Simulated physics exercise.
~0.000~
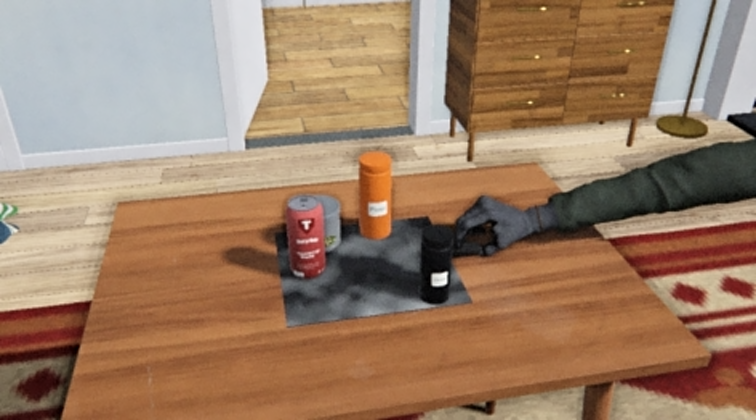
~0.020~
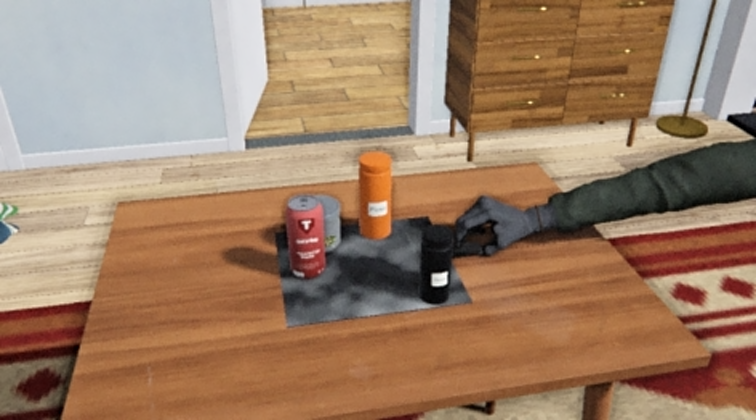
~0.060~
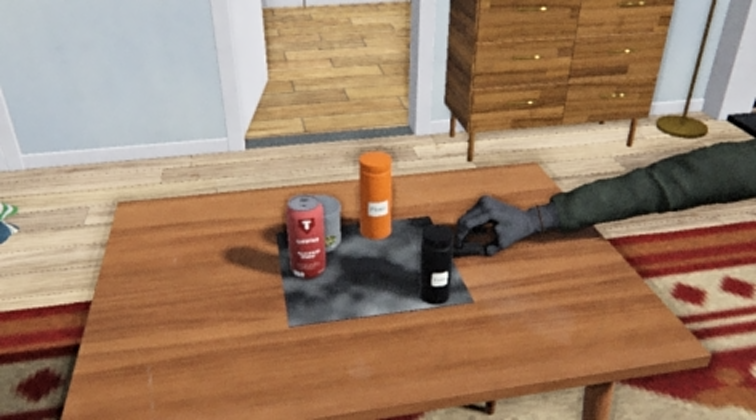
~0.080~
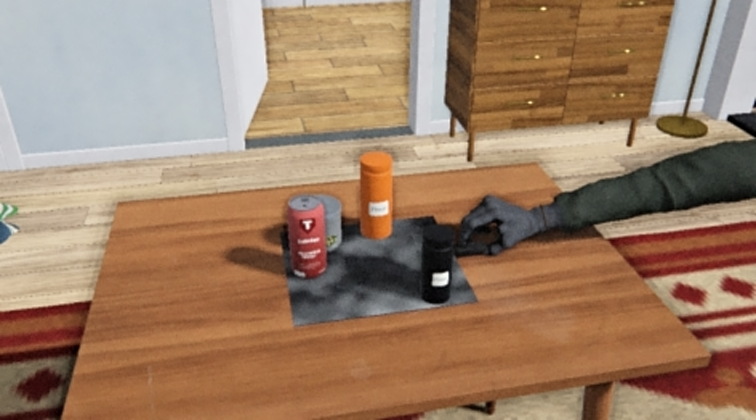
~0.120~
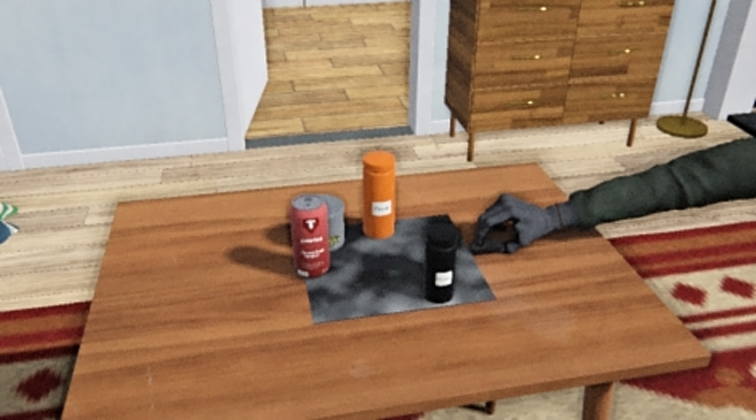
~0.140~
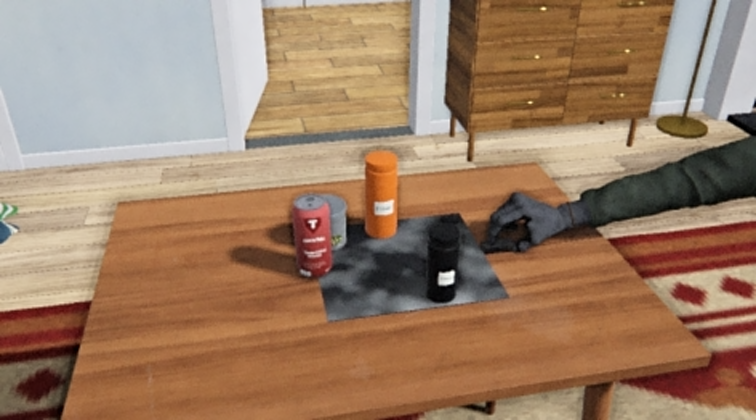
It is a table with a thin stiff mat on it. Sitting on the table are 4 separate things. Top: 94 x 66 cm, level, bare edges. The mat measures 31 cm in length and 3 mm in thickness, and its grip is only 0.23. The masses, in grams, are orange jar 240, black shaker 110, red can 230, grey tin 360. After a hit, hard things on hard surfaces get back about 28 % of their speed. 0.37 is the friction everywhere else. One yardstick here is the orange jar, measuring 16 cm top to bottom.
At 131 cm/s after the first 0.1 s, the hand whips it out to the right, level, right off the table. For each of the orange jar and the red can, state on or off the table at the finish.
Orange jar: On; red can: On.
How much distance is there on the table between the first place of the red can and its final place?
About 2 cm.
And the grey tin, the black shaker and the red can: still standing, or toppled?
The grey tin is still upright; the black shaker tips over; the red can stays upright.
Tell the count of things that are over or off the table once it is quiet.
Count: 2.
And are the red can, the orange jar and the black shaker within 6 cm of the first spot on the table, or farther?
Red can: Remains in place; orange jar: Is displaced; black shaker: Is displaced.
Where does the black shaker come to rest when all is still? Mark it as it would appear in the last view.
In the last view, its centre sits near (605, 263).
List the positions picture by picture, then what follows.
In the first picture, 0 cm of pull; orange jar (375, 196); red can (306, 238).
In the second picture, 0 cm of pull; black shaker (436, 265).
In the third picture, 0 cm of pull; black shaker (436, 265).
In the fourth picture, 1 cm of pull; black shaker (437, 264).
In the fifth picture, 4 cm of pull; black shaker (440, 264).
In the sixth picture, 7 cm of pull; orange jar (381, 195); red can (313, 237).
After 0.34 s, 33 cm of pull; orange jar moved 10 cm near (425, 192); red can moved 2 cm near (319, 238); black shaker moved 10 cm.
After 0.54 s, 59 cm of pull; orange jar 39° off upright near (455, 189); red can moved 2 cm near (320, 238); black shaker 24° off upright.
In the end (1.1 s), toppled on the table, orange jar and black shaker; the other 2 under 6 cm from the start. At the end, from the last picture's camera, orange jar near (484, 207), red can near (319, 238).
